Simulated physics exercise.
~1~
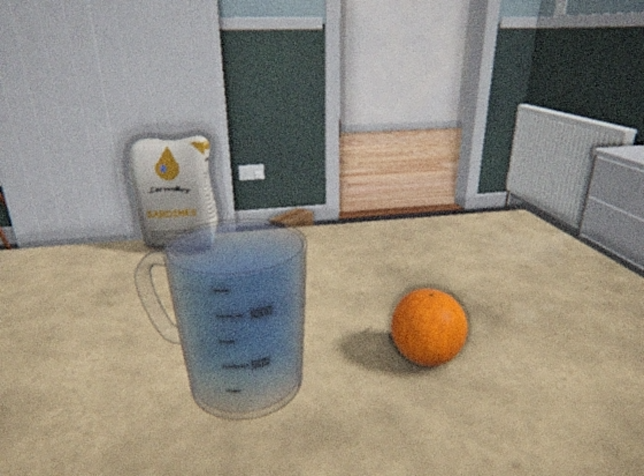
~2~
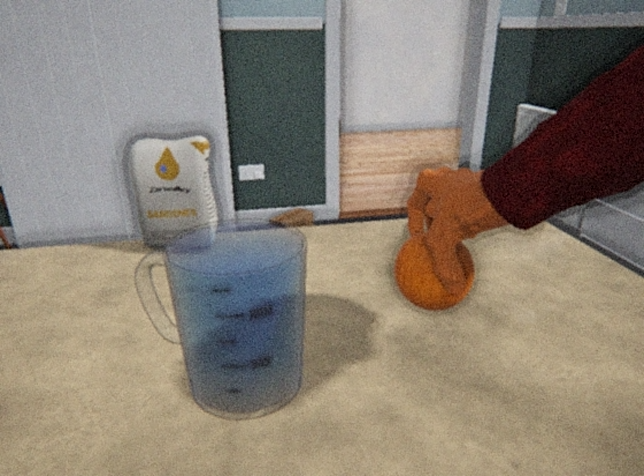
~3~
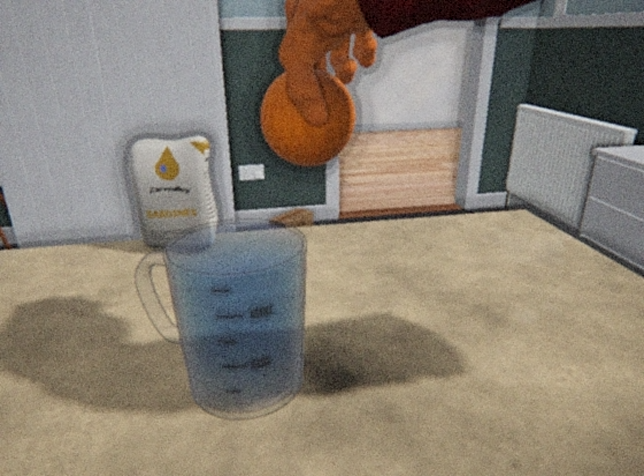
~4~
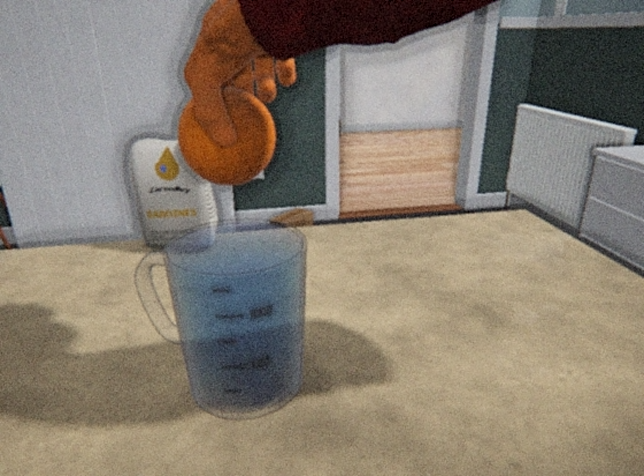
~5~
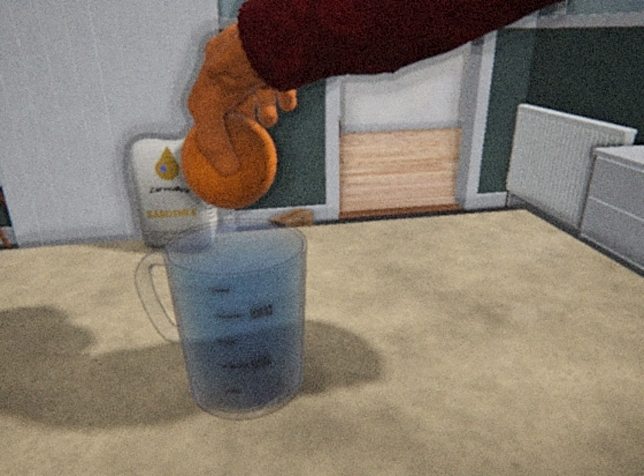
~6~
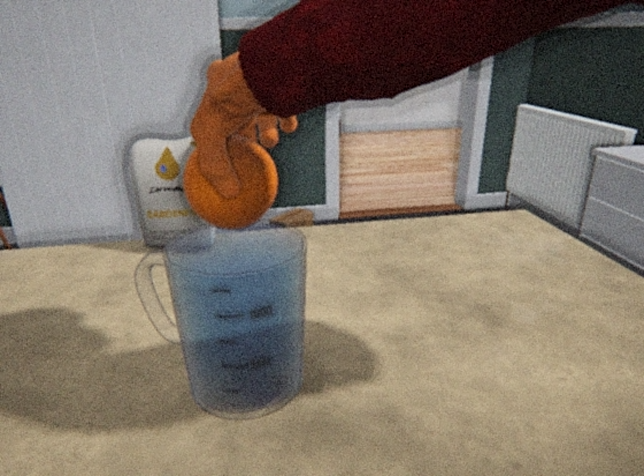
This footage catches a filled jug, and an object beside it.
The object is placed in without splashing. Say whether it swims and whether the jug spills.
In the end it remains up, and the jug lets some spill.
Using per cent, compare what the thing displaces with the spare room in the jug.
480 %.
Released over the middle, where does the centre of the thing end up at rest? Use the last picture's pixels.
(238, 266), roughly.
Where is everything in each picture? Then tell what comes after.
In the first frame, the orange lies on the top at (429, 327); jug (242, 313) nearly full.
The second frame shows a hand picks up the orange at (434, 270); jug nearly full, surface at (237, 247).
In the third frame, the orange is carried over at (308, 118); jug (242, 313) nearly full.
In the fourth frame, the orange is above the jug at (227, 137); jug nearly full, surface at (237, 247).
The fifth frame shows the orange comes down at (229, 161); jug (242, 313) nearly full.
In the sixth frame, the orange is just over the surface at (231, 182); jug nearly full, surface at (237, 247).
Soon after, the orange enters the dyed water; the jug is full to the brim; some has gone over the rim.
Later, the orange comes up again; the jug is full to the brim; some has gone over the rim.
In the end, the orange floats; the jug is full to the brim; some has gone over the rim.
